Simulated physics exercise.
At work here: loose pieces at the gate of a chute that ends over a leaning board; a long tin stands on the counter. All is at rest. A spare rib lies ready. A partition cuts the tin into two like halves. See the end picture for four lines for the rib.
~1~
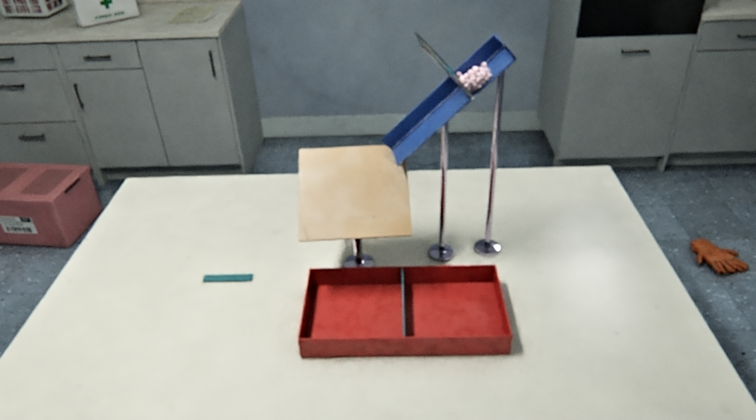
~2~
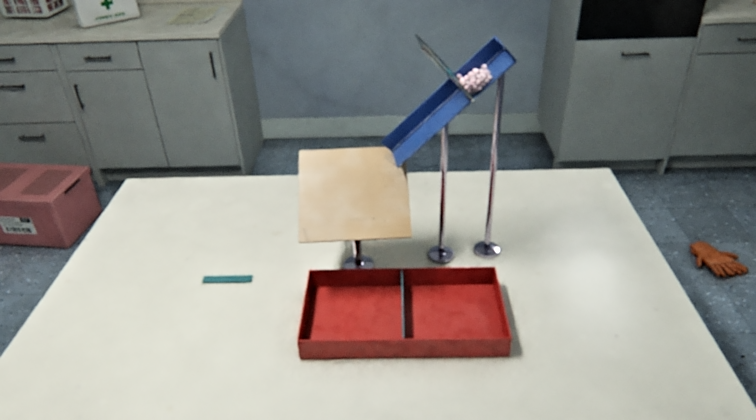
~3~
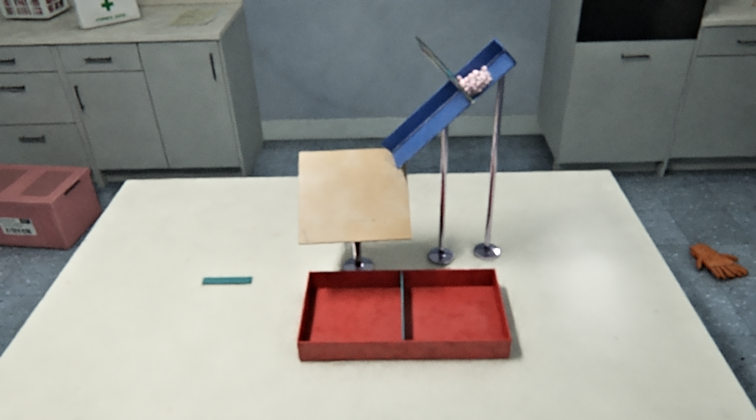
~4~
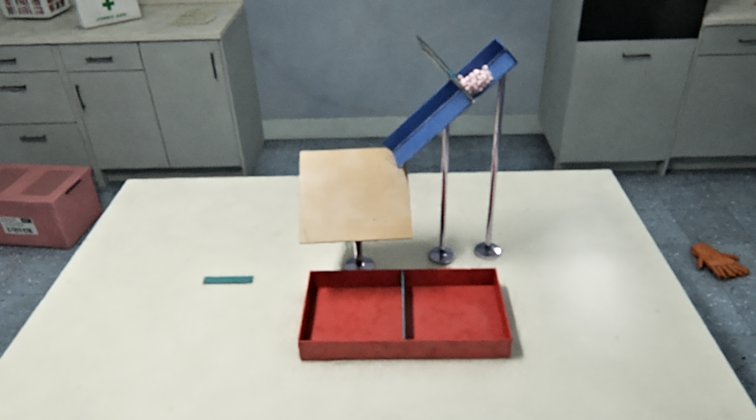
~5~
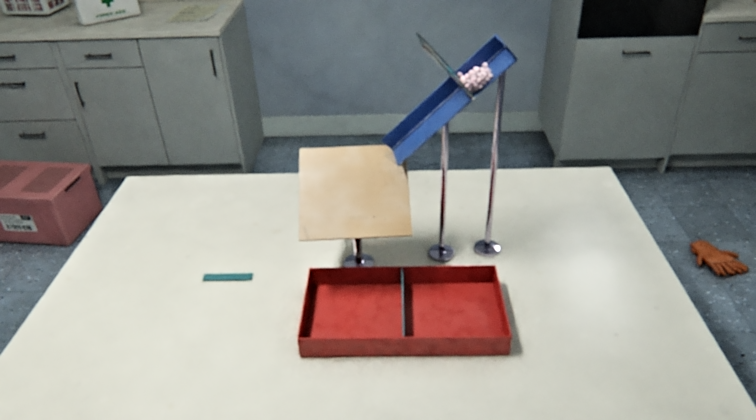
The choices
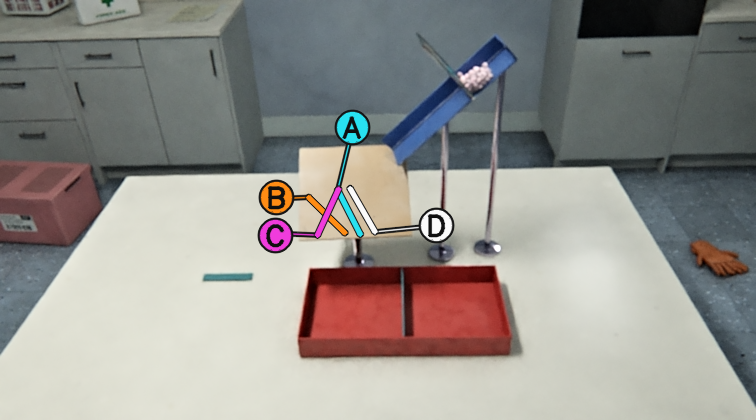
A blue chute holding pale pearls stands still above a tilted board and red divided tin.
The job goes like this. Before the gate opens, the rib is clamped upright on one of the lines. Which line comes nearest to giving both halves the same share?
Line D does it best.
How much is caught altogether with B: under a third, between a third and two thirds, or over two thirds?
Over two thirds.
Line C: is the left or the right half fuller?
The left half.
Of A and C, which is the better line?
The answer is A.
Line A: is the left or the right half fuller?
Left.
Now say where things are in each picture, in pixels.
Load behind the gate (472, 79), sugar pearls; lip of the chute (395, 158), sloping fairly steeply, in the first picture.
Middle of the board (354, 192), tilted fairly steeply; middle of its low edge (355, 240); of its high edge (352, 148), in the second picture.
Front corners of the tin (297, 342) and (511, 340); front end of its middle wall (403, 341); gate still shut (453, 79), in the third picture.
Middle of the load (473, 83); lip (396, 161), in the fourth picture.
Middle of the load (473, 80); lip (396, 158), in the fifth picture.
On the marked copy, line A from (337, 189) to (360, 234); line B from (308, 197) to (344, 232); line C from (338, 189) to (317, 235); line D from (350, 188) to (374, 231).
Choosing A, of what is caught, the larger part in the left half, about a tenth in the right.
Choosing B, of what is caught, almost all in the left half, just a few in the right.
Choosing C, of what is caught, almost all in the left half, just a few in the right.
Choosing D, of what is caught, roughly half in the left half, roughly half in the right.
